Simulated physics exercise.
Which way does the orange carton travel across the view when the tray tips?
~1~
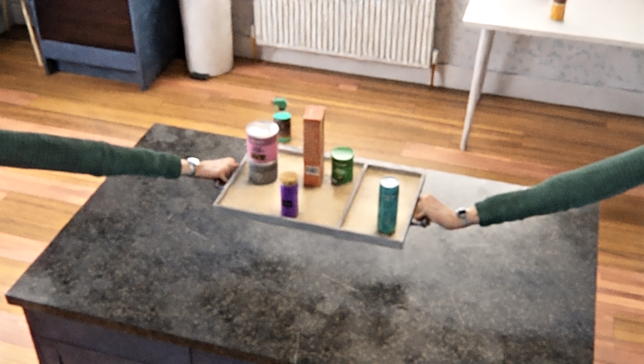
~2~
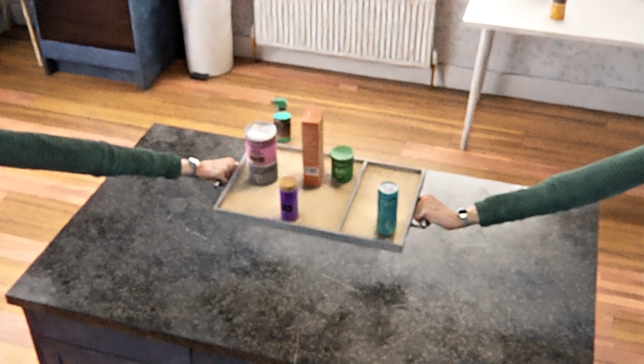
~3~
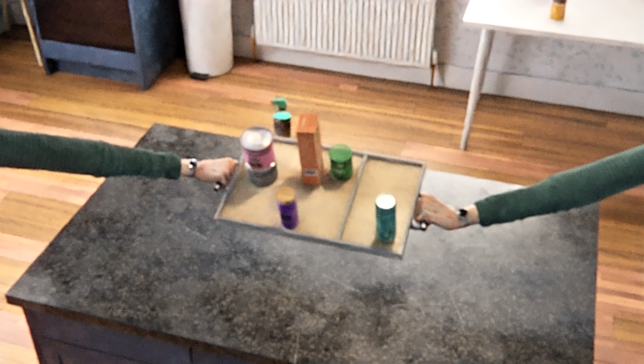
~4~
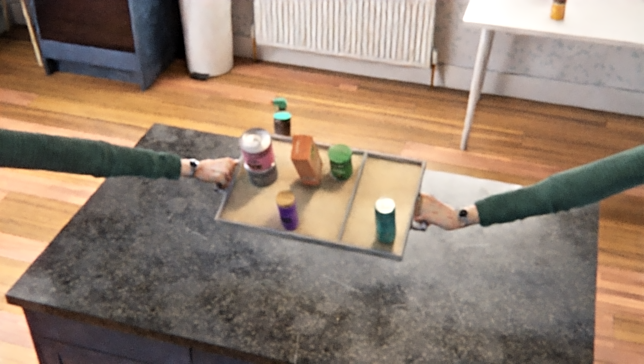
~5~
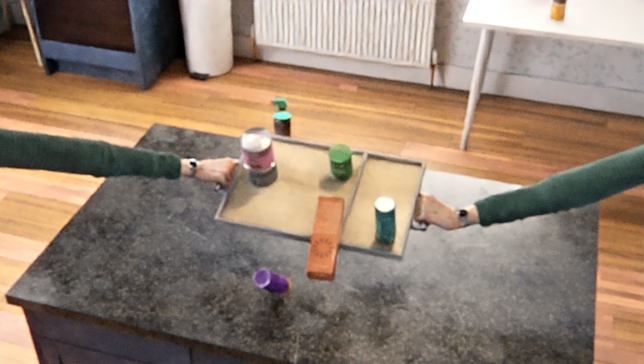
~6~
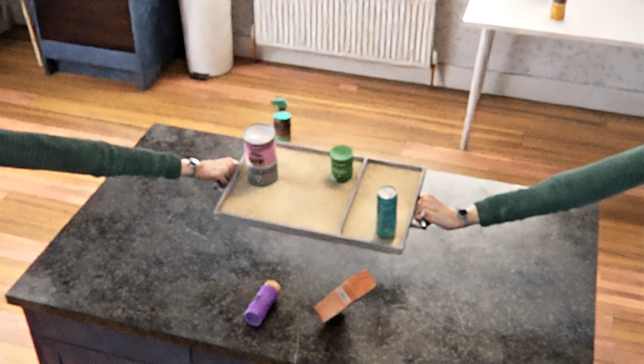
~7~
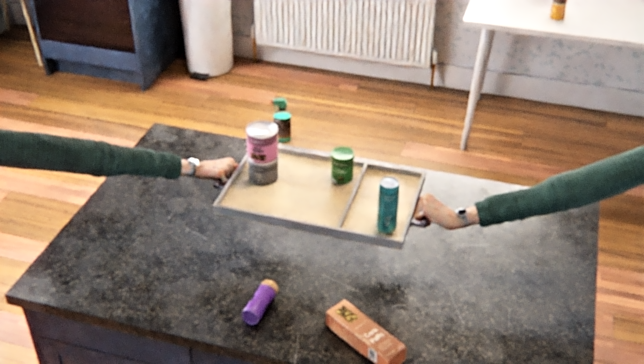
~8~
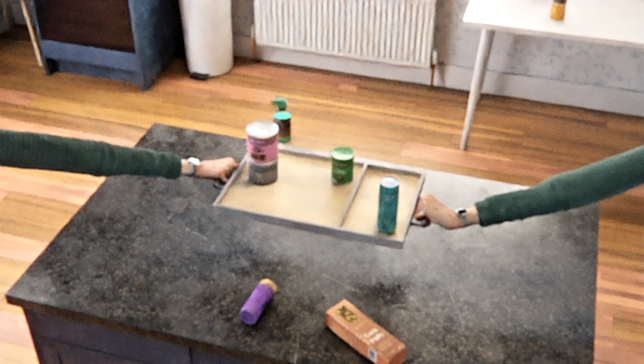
The orange carton moves down the view, sliding off the near edge of the tray onto the dark counter.
